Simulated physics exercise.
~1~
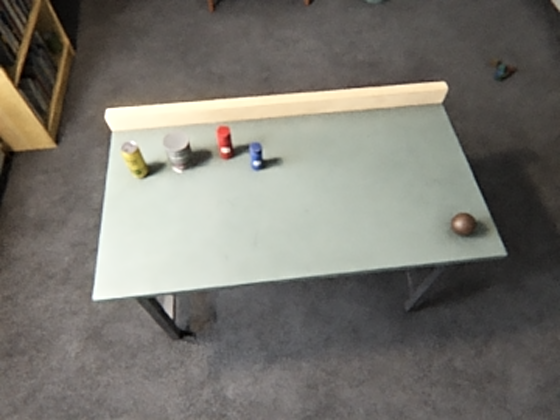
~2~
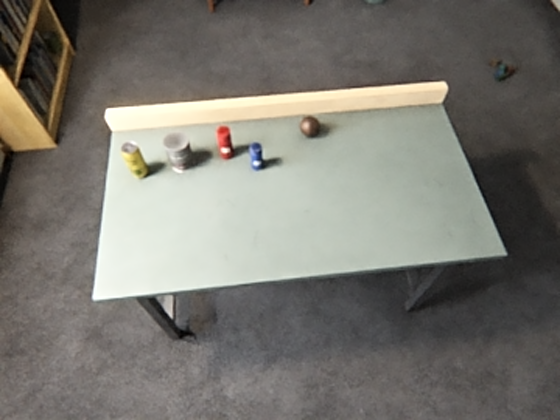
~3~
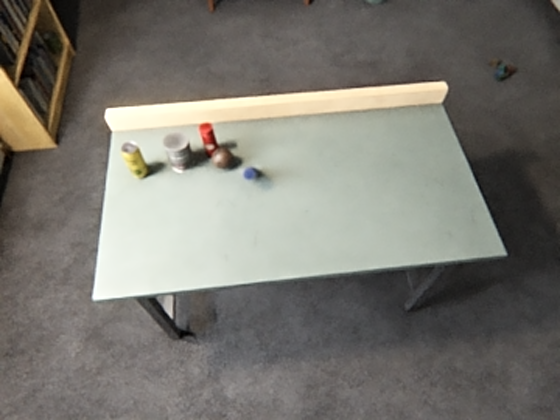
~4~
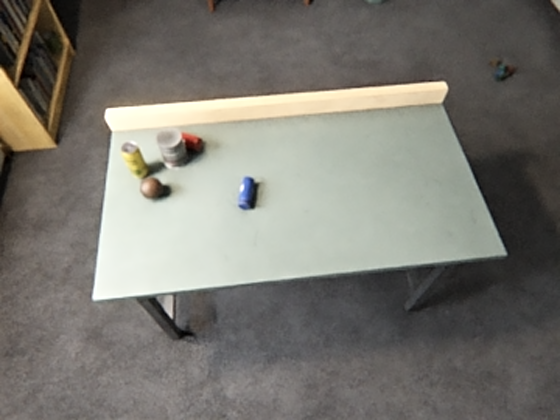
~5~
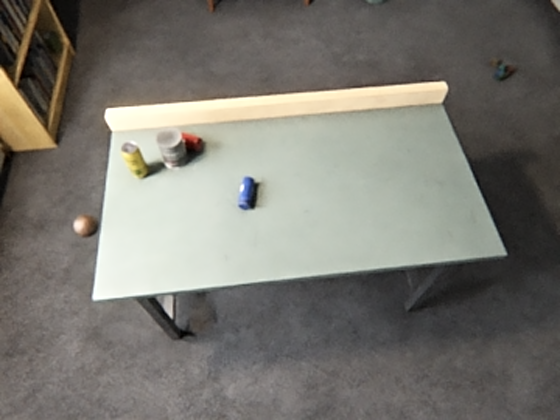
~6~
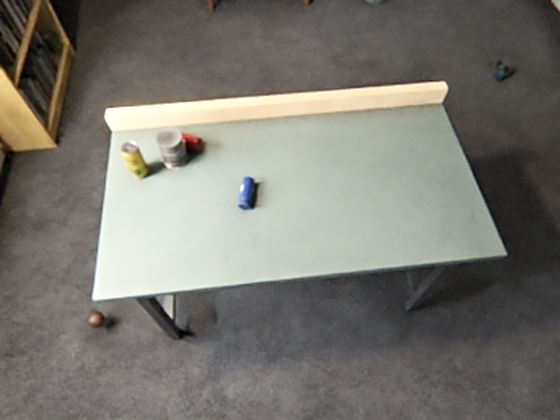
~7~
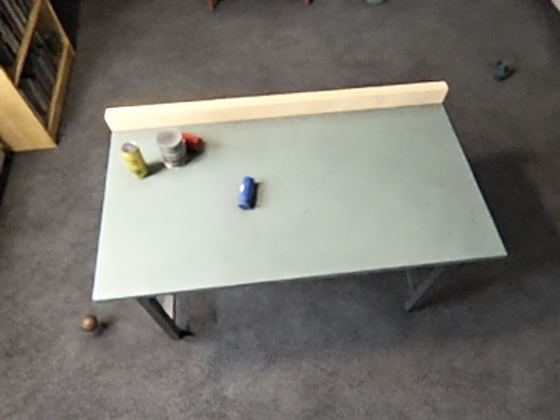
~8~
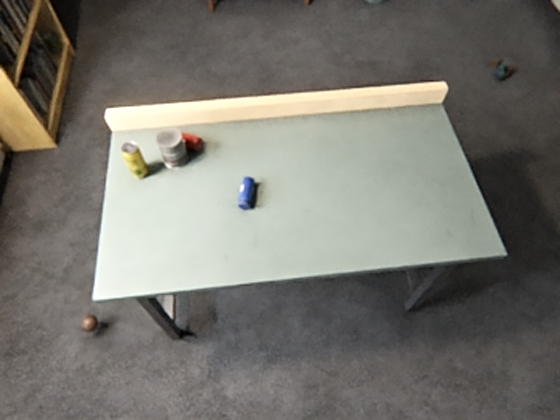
A pale green table with a light wooden rail along its far edge stands on a dark grey carpet, seen from above. A yellow can, a grey tin, a red shaker and a blue shaker stand toward the back left, while a brown ball is near the right end. The ball rolls up and left to the rail, then heads back in among the shakers. Both shakers topple, the red one coming to rest against the tin. The ball passes below the yellow can, drops off the left end and settles on the carpet, leaving the can and tin upright.
